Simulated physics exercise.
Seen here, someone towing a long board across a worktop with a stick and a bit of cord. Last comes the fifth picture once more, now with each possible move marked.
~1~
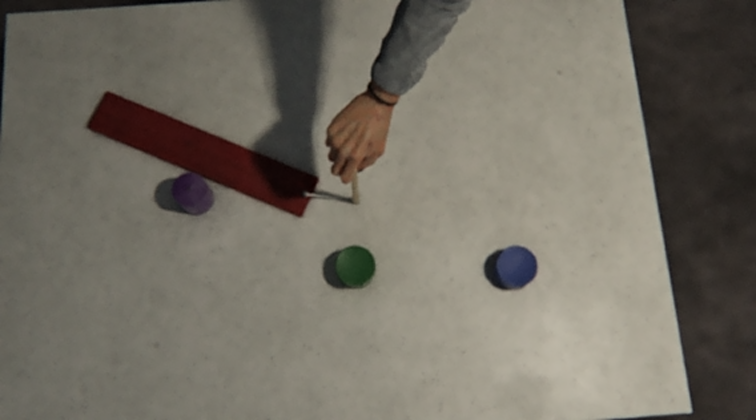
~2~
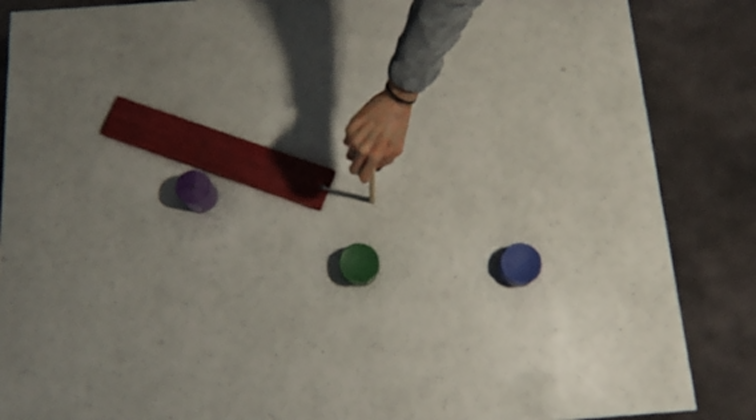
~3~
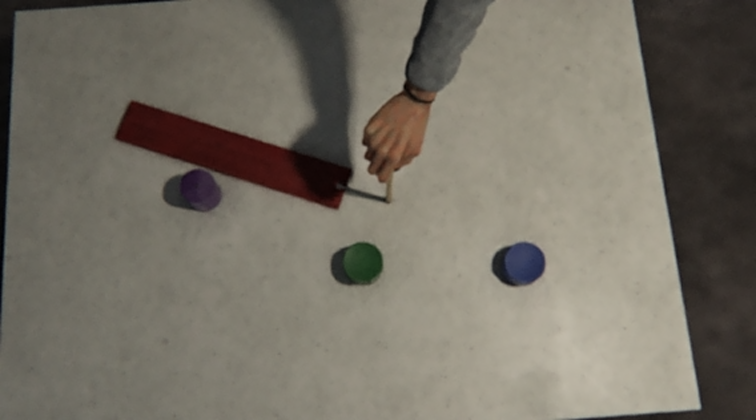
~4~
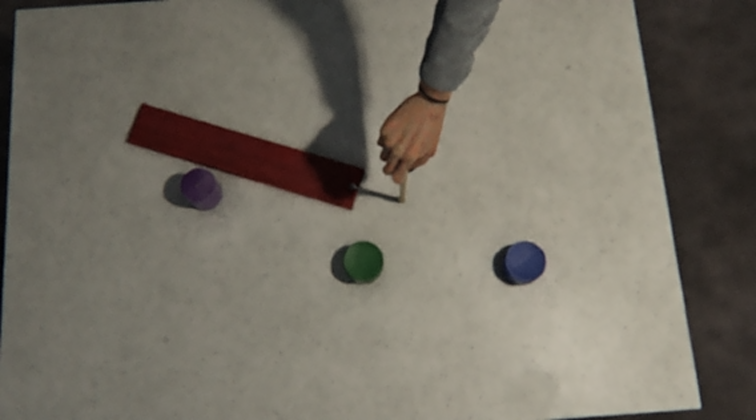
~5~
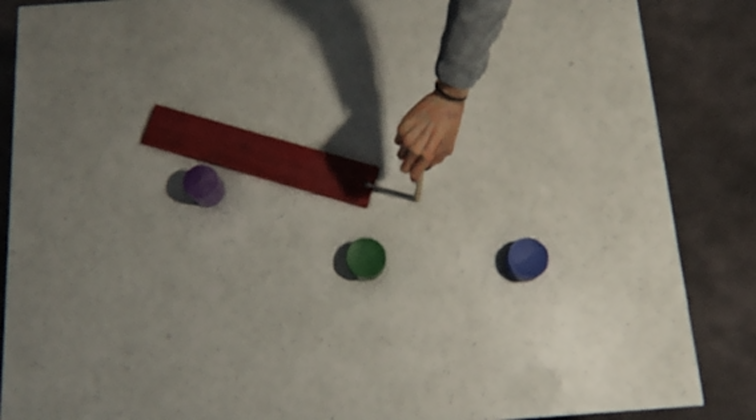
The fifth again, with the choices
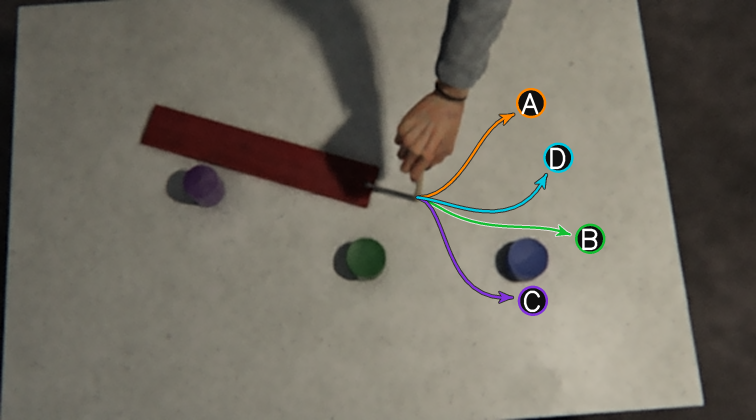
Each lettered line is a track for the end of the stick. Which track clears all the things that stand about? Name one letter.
Choose path D.
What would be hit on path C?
It is the green tub.
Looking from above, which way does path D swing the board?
Anticlockwise.
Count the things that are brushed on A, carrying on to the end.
One.
On the marked copy, A from (417, 197) via (469, 160) to (514, 115); B from (417, 197) via (491, 225) to (570, 234); C from (417, 197) via (455, 264) to (512, 297); D from (417, 197) via (495, 211) to (546, 175).
Following D. Soon after the start, foot of the stick (468, 209), middle of the board (308, 167).
Later, foot of the stick (520, 205), middle of the board (356, 177).
In the end, foot of the stick (547, 173), middle of the board (383, 175); nothing has been touched.
As for the rest, A meets the purple tin; B meets the blue tub; C meets the green tub.
